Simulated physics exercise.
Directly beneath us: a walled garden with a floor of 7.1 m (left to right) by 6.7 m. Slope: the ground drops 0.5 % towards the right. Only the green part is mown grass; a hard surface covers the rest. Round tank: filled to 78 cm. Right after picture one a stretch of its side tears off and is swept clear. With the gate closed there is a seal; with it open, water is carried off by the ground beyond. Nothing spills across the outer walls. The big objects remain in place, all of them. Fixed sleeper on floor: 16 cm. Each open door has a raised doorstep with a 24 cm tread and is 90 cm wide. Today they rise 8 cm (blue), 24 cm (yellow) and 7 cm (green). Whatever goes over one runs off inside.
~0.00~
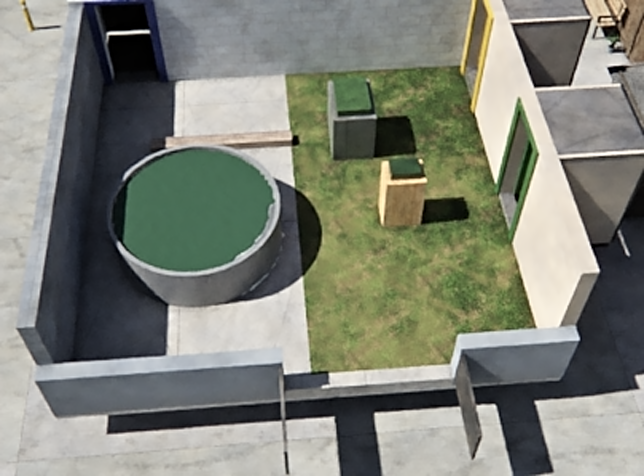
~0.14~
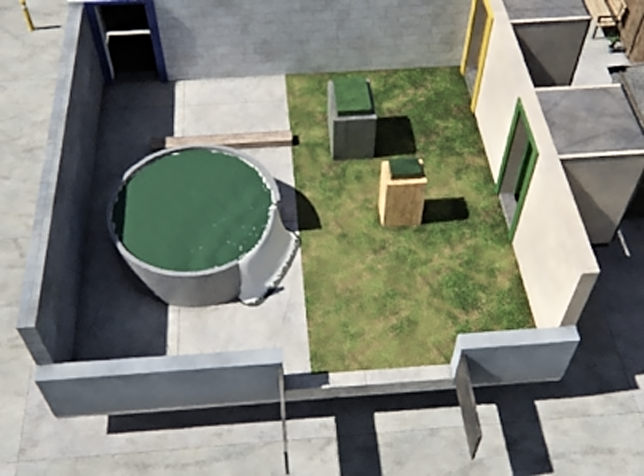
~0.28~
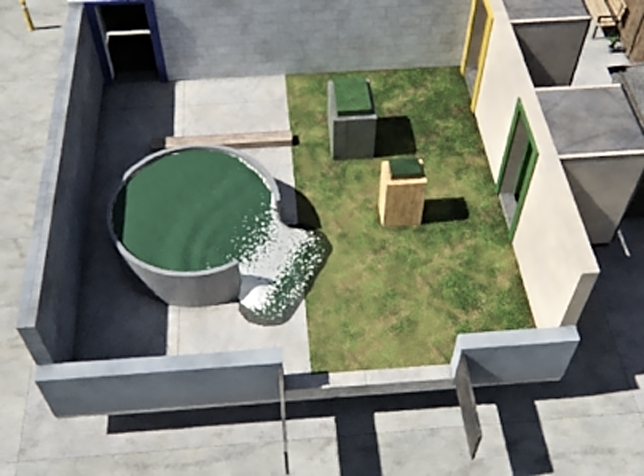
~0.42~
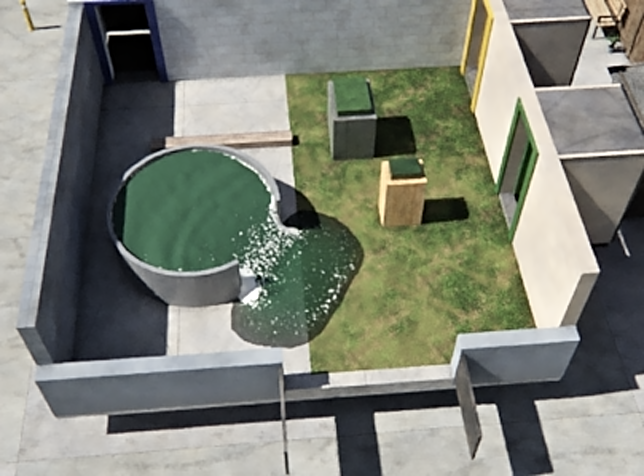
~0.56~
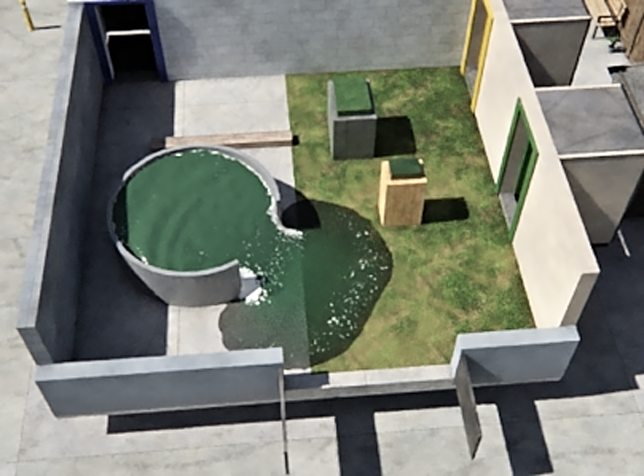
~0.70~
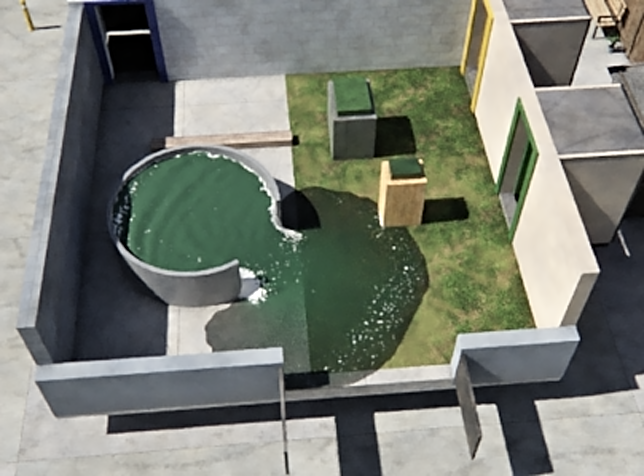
A large round grey tank of dark green water stands on the left of a walled garden seen from high above, its camera still. Pale paving lies beneath it and mown grass to the right holds two green-topped blocks, with blue, yellow and green doorways in the walls. The tank's right side tears away, and water gushes out, foaming, and spreads across paving and grass.
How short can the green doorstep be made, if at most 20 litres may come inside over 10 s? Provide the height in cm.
Roughly 12.5 cm, no lower.
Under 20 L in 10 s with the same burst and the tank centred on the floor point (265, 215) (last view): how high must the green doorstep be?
Then about 15 centimetres at the least.
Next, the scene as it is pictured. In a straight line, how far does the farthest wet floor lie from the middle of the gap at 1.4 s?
Distance from gap: Approx. 3.8 m.
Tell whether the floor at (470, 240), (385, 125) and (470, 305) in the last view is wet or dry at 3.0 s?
Point by point, the first is awash, the second spared and the third awash.
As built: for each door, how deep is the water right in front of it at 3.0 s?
Depths, in cm - blue: 0, yellow: 0, green: 14.
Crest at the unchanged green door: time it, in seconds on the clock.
Near 3.4 seconds.
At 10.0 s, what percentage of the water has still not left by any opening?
What remains is some 58 per cent of the water.
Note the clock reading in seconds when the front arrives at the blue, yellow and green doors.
Blue not in the 10 s, yellow 5.0 s, green 2.2 s.
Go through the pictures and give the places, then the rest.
In the first frame, the round tank at (194, 209) is whole and still, 78 cm deep; the green door at (516, 176) is dry.
In the second frame, the front is at (296, 243), 0.3 m from the gap at (268, 255); 0.3 m2 of floor is wet, 78 cm left at the back.
In the third frame, the front is at (326, 253), 0.8 m from the gap at (268, 257); 1.3 m2 of floor is wet, 78 cm left at the back.
In the fourth frame, the gap is at (269, 258), the front 1.4 m out at (357, 263); the back of the round tank holds 78 cm.
In the fifth frame, the gap is at (269, 258), the front 1.9 m out at (387, 270); the back of the round tank holds 78 cm.
In the sixth frame, water pours out at (268, 258) and has run 2.5 m, to (420, 289); about 5 cm deep outside, 71 cm at the back; the green door at (516, 176), 4.1 m from the gap, is still 1.8 m from the nearest water.
After 1.4 s water covers 30 % of the floor, deepest (37 cm) near (273, 277); it has not reached the green door.
After 3.0 s water covers 40 % of the floor, deepest (32 cm) near (541, 357); 14 cm at the green door, 15 litres in over its 7 cm doorstep.
After 10.0 s water covers 70 % of the floor, deepest (10 cm) near (479, 137); 9 cm at the green door, 103 litres in over its 7 cm doorstep.
At the green door as built, the water arrived by 2.2 s and peaked near 15 cm at 3.4 s.
Run again over the same 10 s with other heights there, 28 litres in over 11.5 cm, 5 litres over 15.5 cm. The limit of 20 litres is kept from about 12.5 cm up.
